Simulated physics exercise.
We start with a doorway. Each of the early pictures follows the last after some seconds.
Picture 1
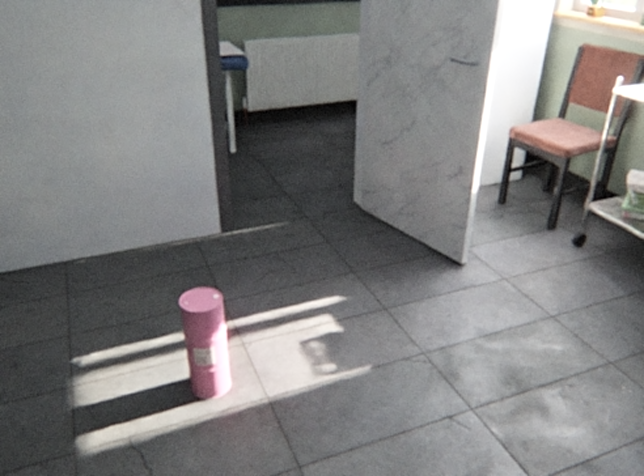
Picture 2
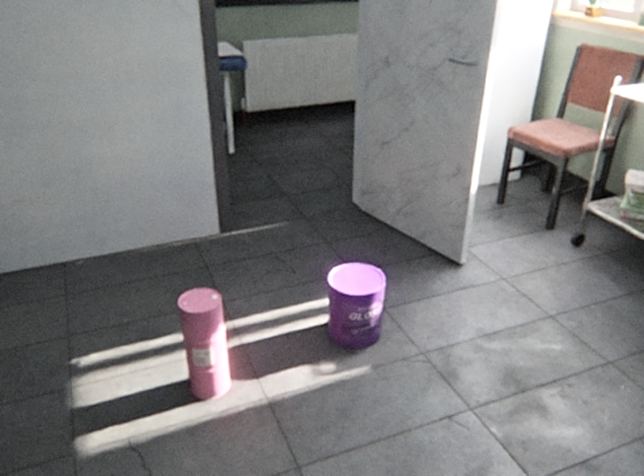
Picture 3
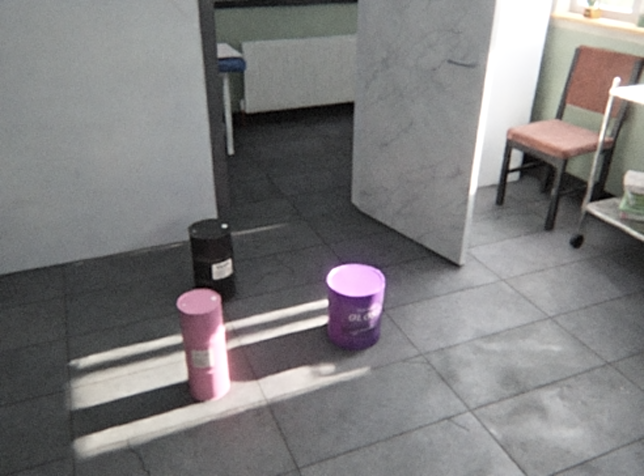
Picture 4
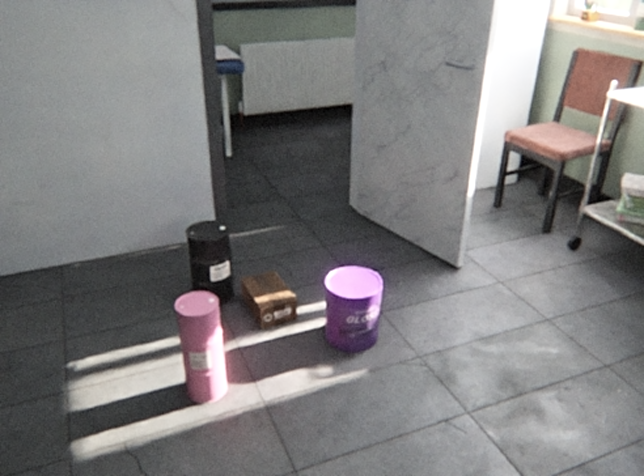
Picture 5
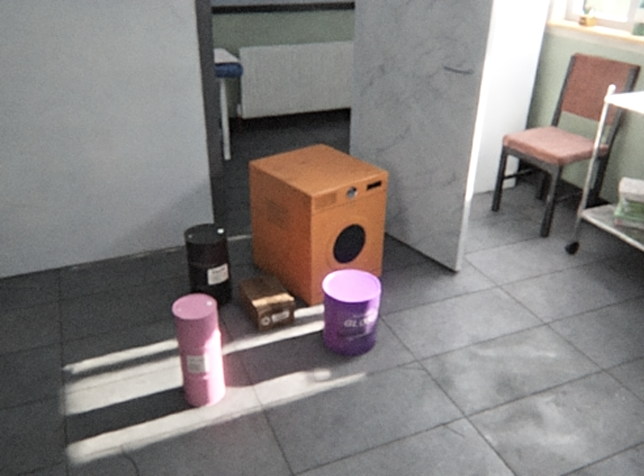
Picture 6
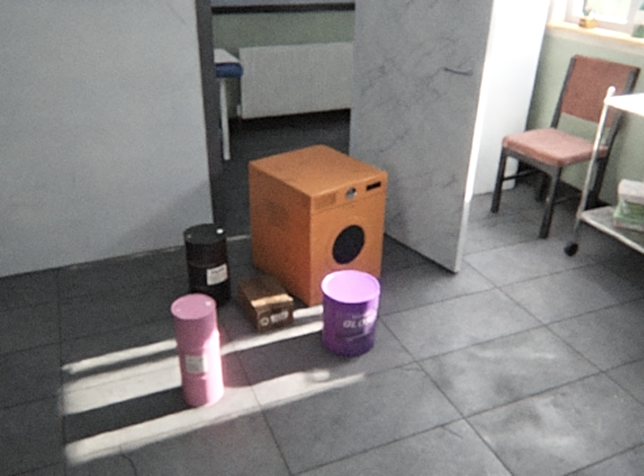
Nothing is seen travelling across the grey tiled floor, viewed from slightly above and facing an open doorway with a pale marbled door, as objects simply appear one after another. A pink canister stands in sunlight at left, joined by a purple pail to its right, a black canister behind, a brown parcel between them, then a large orange appliance before the doorway. The door and the reddish chair at right stay still, while the view shifts very slightly.
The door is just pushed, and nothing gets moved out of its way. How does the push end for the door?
The door ends up held open by an obstruction.
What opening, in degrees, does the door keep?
The answer is roughly 75°.
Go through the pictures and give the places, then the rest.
Door wide open and still; pink canister (206, 344), in the first picture.
Door wide open and still; purple pail (355, 306), in the second picture.
Door wide open and still; pink canister (204, 346); black canister (213, 261), in the third picture.
Door wide open and still; purple pail (353, 309); brown parcel (269, 298), in the fourth picture.
Door wide open and still; pink canister (200, 351); black canister (209, 266), in the fifth picture.
Door wide open and still; orange appliance (316, 221); purple pail (349, 314), in the sixth picture.
Then, 0.70 s after the last picture, door 95° open.
Then, 1.10 s after the last picture, door 82° open.
At rest, door 75° open; all 5 in place. Seen from the same camera at the end, orange appliance near (314, 221).
